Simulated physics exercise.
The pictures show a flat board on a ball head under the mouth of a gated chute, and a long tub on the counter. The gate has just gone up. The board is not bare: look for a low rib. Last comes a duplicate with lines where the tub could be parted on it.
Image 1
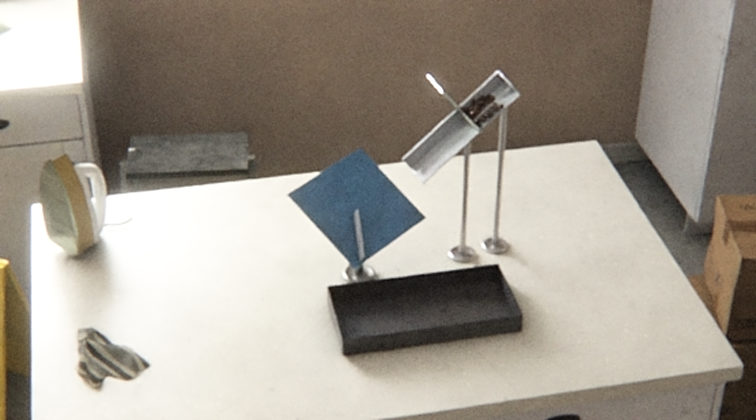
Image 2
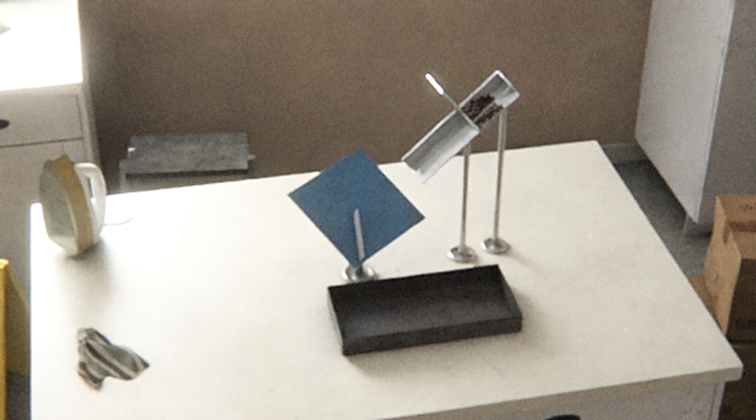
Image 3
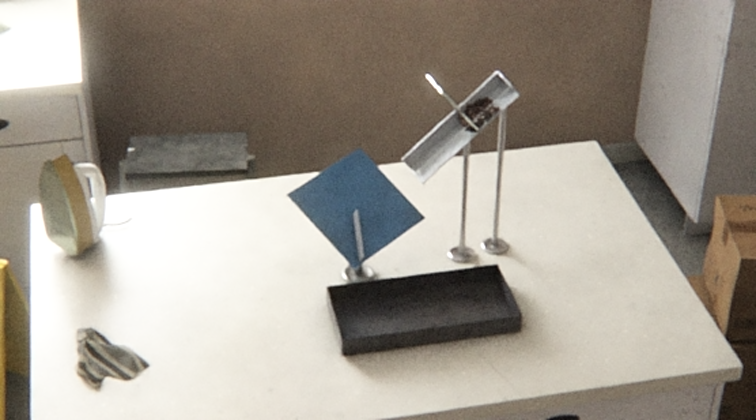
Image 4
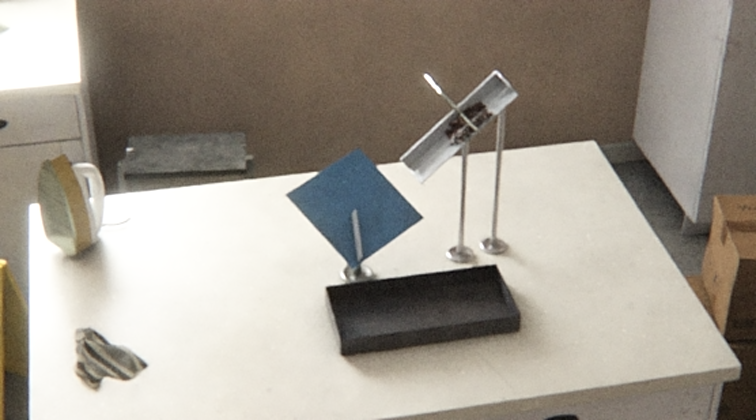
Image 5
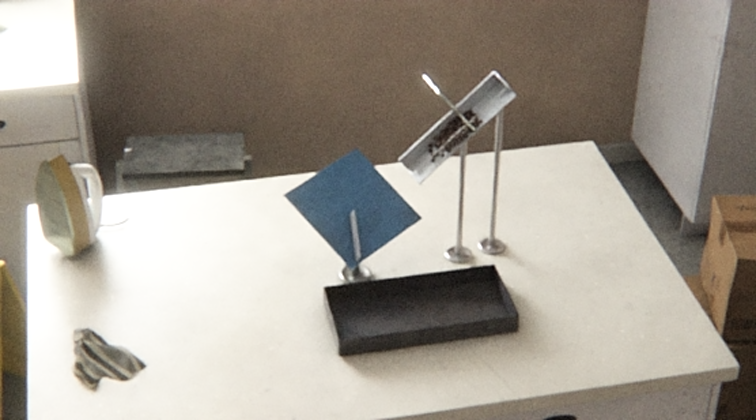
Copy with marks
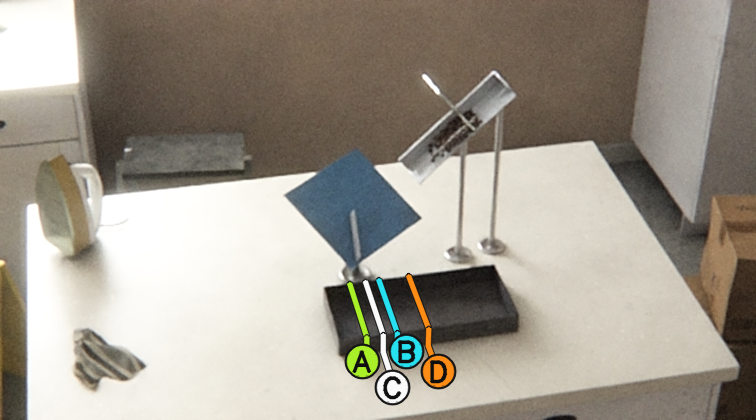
The video shows a blue tilted board and an empty dark tub on a white table beneath a sloping metal chute, where a cluster of small brown pieces slides down and leftward partway along the chute.
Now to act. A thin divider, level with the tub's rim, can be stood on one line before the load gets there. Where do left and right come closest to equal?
Go for B.
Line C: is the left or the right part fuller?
Right.
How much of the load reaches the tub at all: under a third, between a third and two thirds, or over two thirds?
It is over two thirds.
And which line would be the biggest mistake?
A.
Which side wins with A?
Right.
On the marked copy, line A crosses the front rim at (366, 336); line B crosses the front rim at (397, 332); line C crosses the front rim at (383, 334); line D crosses the front rim at (428, 328).
With A, of what is caught, a small part on the left of the divider, nearly all on the right.
With B, of what is caught, about half on the left of the divider, about half on the right.
With C, of what is caught, about a quarter on the left of the divider, most on the right.
With D, of what is caught, most on the left of the divider, about a quarter on the right.
